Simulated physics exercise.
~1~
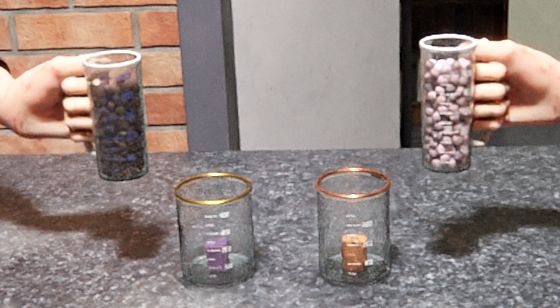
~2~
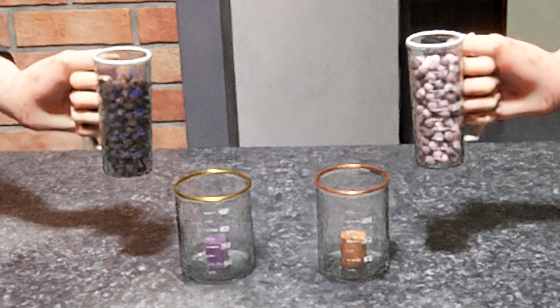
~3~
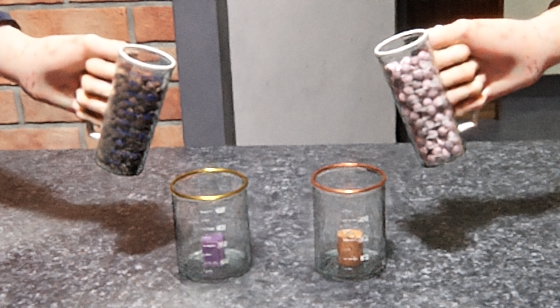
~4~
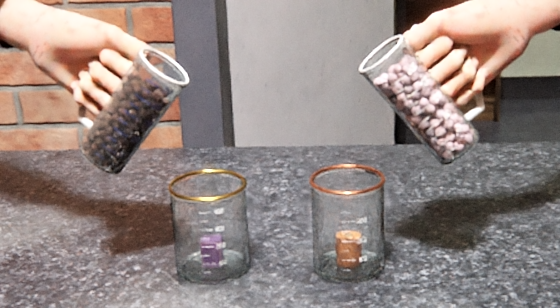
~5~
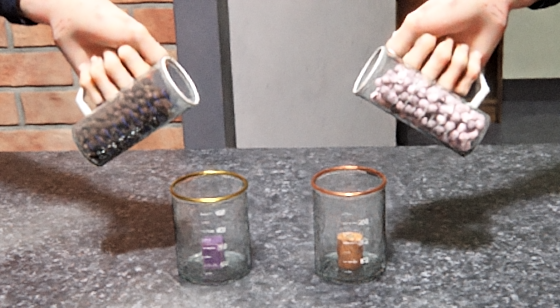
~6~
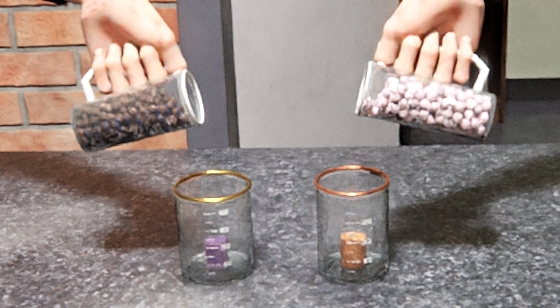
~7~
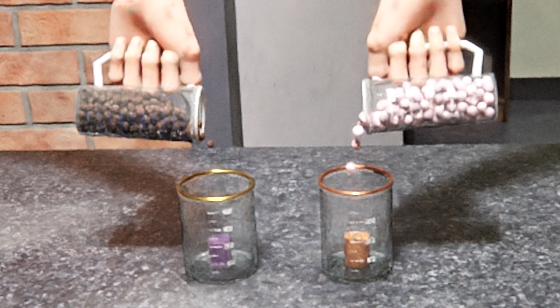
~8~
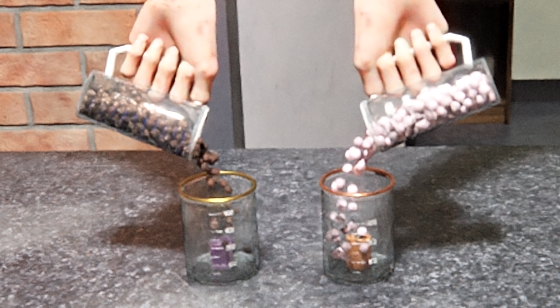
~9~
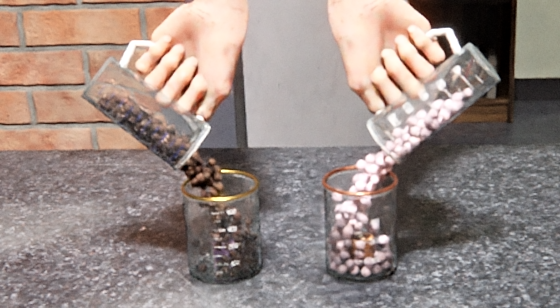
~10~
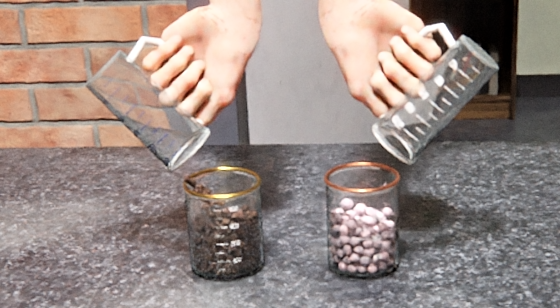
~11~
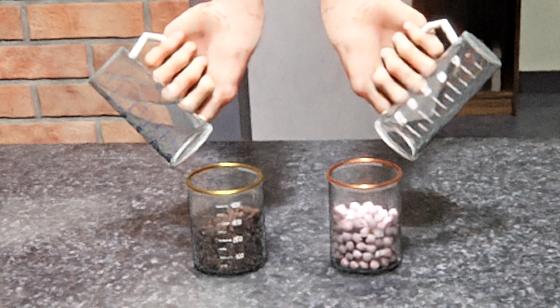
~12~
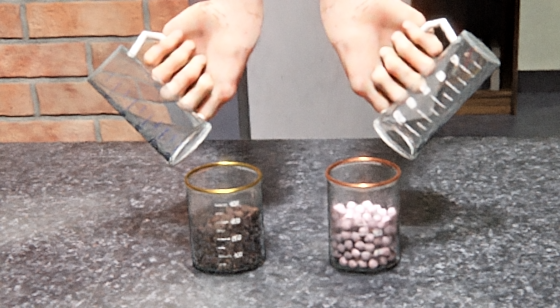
At the start, two hands hold clear cups upright above a speckled grey counter, the left cup filled with dark pieces and the right with pale pink ones. Below stand two glass beakers, one gold-rimmed with a small purple object inside, the other copper-rimmed with a small orange object. The hands tip the cups inward until they lie on their sides, and the first pieces drop. The cups tilt further, and both streams tumble into the beakers, piling around the objects. Finally the emptied cups hang tipped over beakers about half full, with both objects buried from view.
